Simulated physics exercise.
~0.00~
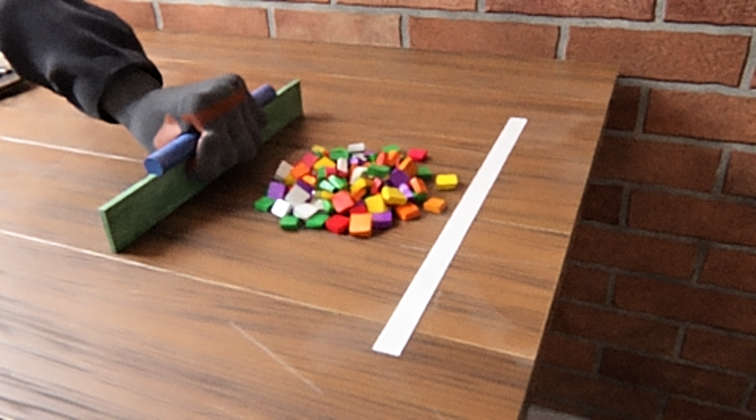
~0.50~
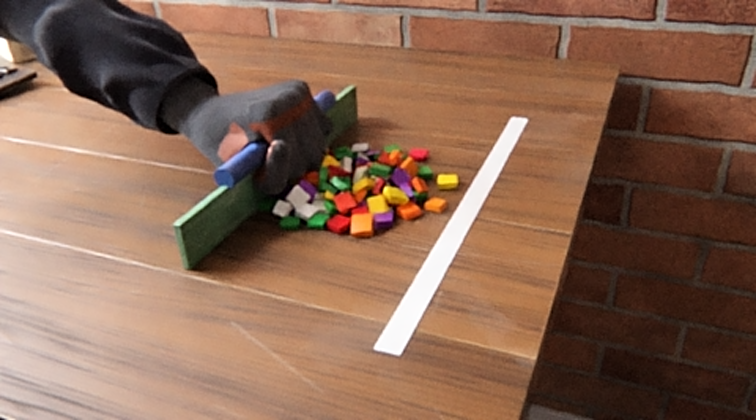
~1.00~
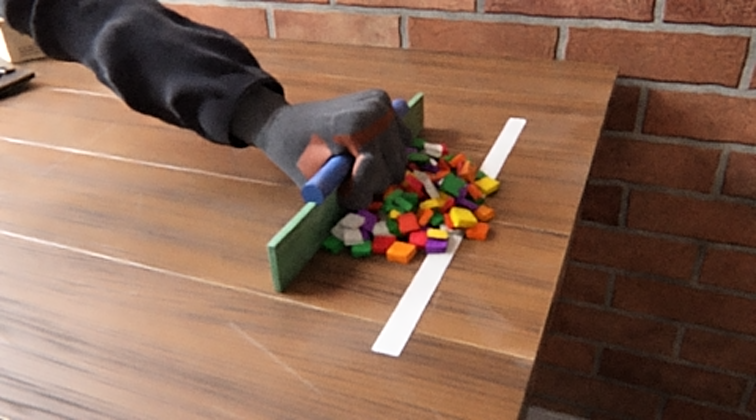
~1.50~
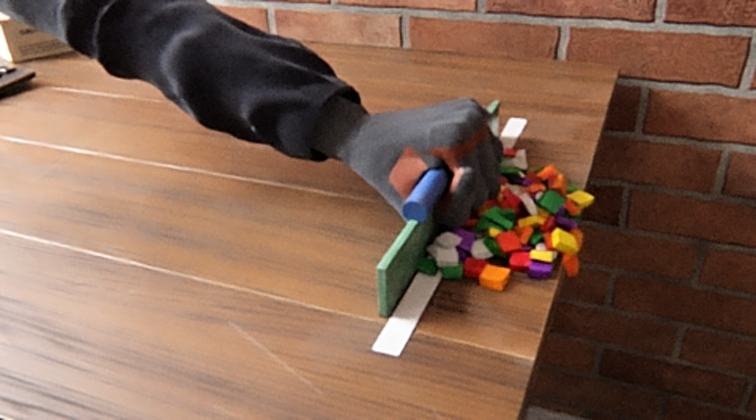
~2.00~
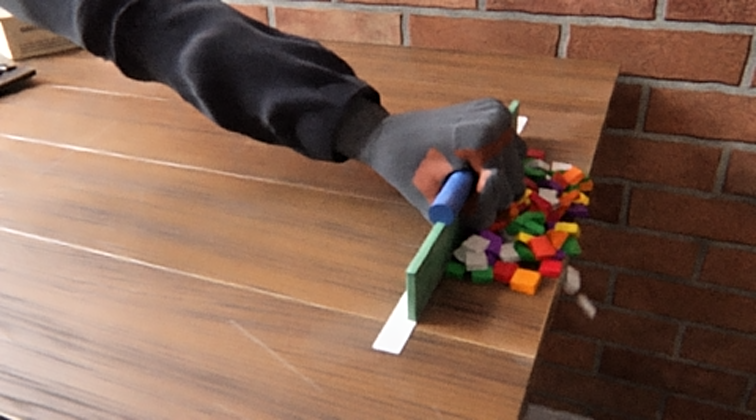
On a wooden table, a gloved hand pushing colourful pieces rightward with a green scraper, stopping at white tape as some spill over.
